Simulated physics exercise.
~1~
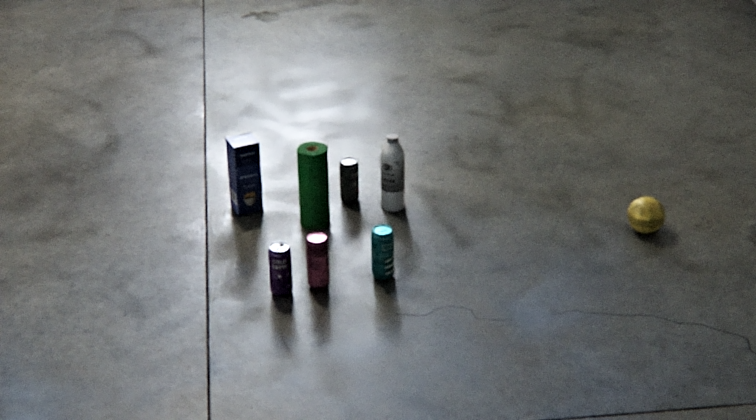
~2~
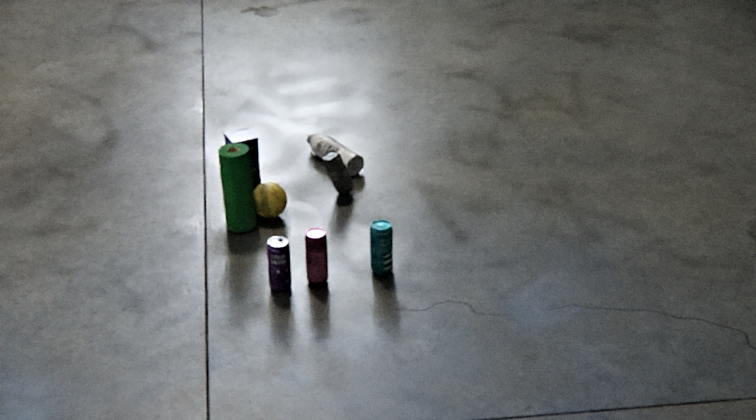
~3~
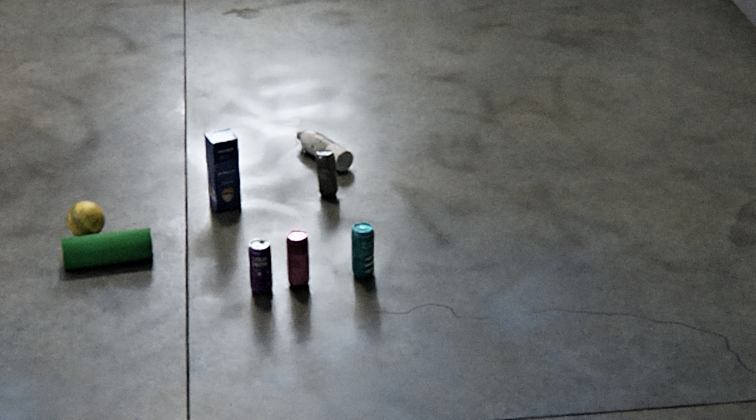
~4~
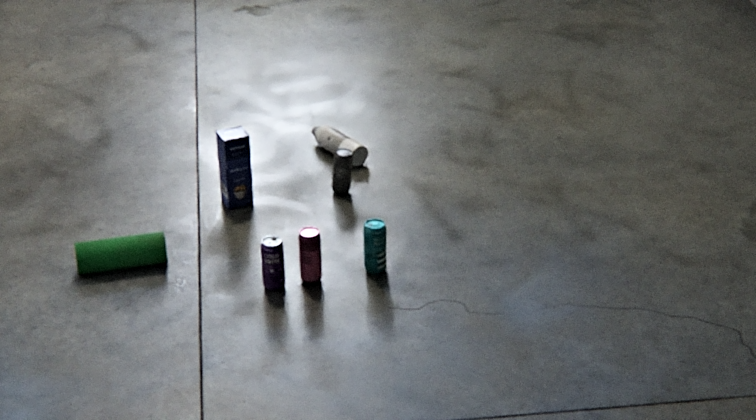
On a concrete floor, a yellow ball rolls left, leaving a green roll and bottle toppled.
